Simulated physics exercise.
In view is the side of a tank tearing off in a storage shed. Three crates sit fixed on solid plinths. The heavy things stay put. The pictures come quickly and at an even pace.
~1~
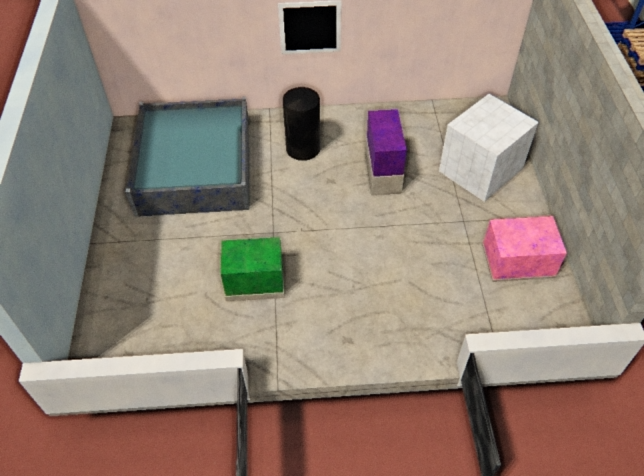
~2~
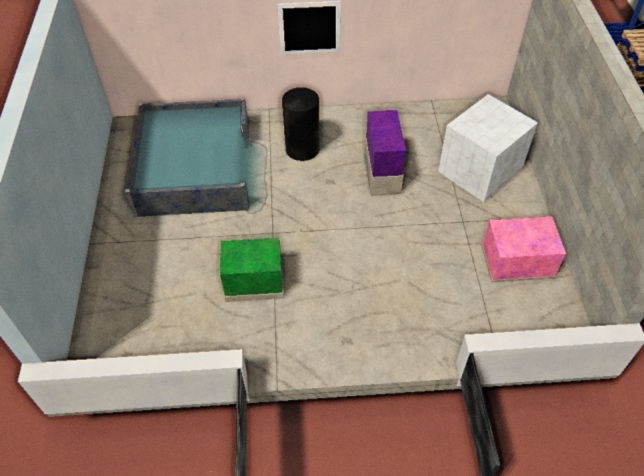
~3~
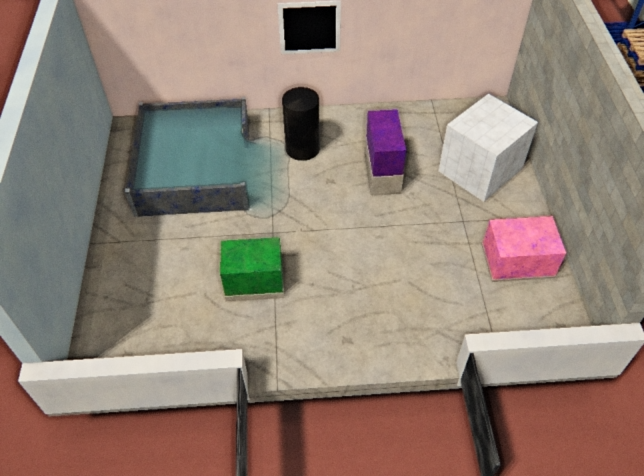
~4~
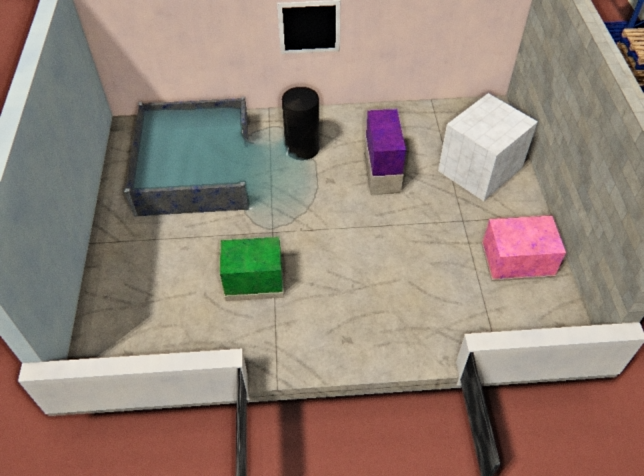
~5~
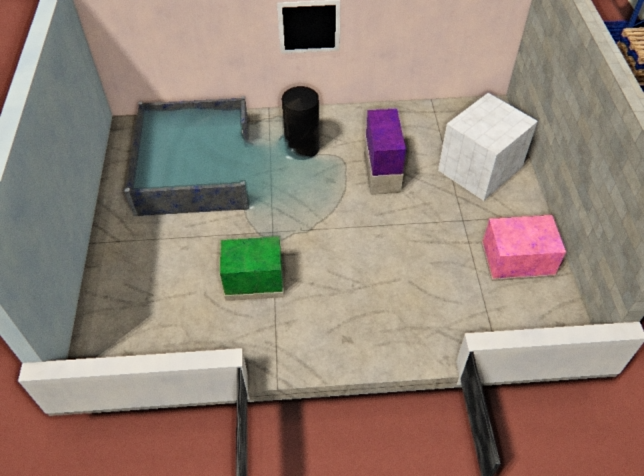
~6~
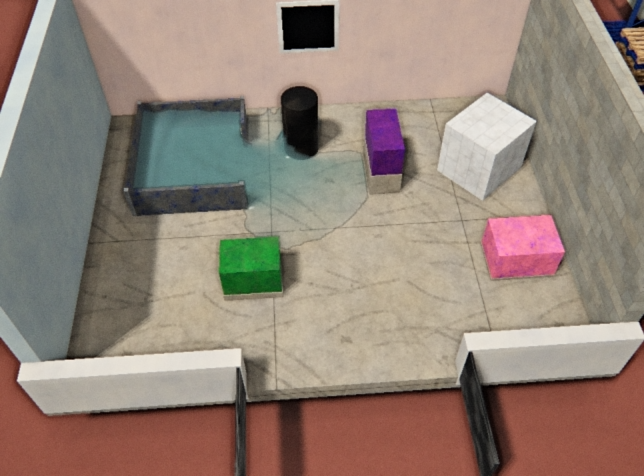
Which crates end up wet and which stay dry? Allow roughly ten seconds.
The purple crate stays dry; the pink crate gets wet; the green crate stays dry.
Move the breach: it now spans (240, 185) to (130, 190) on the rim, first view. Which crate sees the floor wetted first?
My pick is the green crate.
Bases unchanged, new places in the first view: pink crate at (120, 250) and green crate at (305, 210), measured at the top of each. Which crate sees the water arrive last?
The pink one.
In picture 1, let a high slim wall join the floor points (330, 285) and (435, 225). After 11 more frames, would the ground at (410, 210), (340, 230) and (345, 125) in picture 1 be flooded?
As listed: Wet, awash, flooded.
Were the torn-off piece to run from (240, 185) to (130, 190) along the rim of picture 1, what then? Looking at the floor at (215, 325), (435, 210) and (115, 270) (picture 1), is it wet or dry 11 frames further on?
First spot drenched, second unwetted, third drenched.
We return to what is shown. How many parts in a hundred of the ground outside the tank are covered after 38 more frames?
Roughly 70 %.
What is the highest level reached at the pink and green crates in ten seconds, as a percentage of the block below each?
I'd put it at some 280 % for one and some 20 % for the other, in that order.
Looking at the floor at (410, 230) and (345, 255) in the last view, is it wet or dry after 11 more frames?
Taking the two points in turn, the first is waterlogged and the second is waterlogged.
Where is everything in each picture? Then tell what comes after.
Still water in the open tank at (191, 146), in the first frame.
The front is at (256, 145), out from the gap at (244, 171), in the second frame.
The front is at (277, 144), out from the gap at (244, 172), in the third frame.
Water pours out at (244, 171) and has run to a hidden place, in the fourth frame.
The front is at (340, 185), out from the gap at (244, 171), in the fifth frame.
Water pours out at (243, 171) and has run to (365, 189), in the sixth frame.
A moment on, water covers 20 % of the floor; the purple crate water round its plinth, the pink crate not reached, the green crate water round its plinth.
Next, water covers 40 % of the floor; the purple crate water round its plinth, the pink crate water round its plinth, the green crate water round its plinth.
Then, water covers 55 % of the floor; the purple crate water round its plinth, the pink crate water round its plinth, the green crate water round its plinth.
Later, water covers 70 % of the floor; the purple crate water round its plinth, the pink crate water round its plinth, the green crate water round its plinth.
In the end, water covers 80 % of the floor; the purple crate stayed above the water, the pink crate was topped, the green crate stayed above the water.
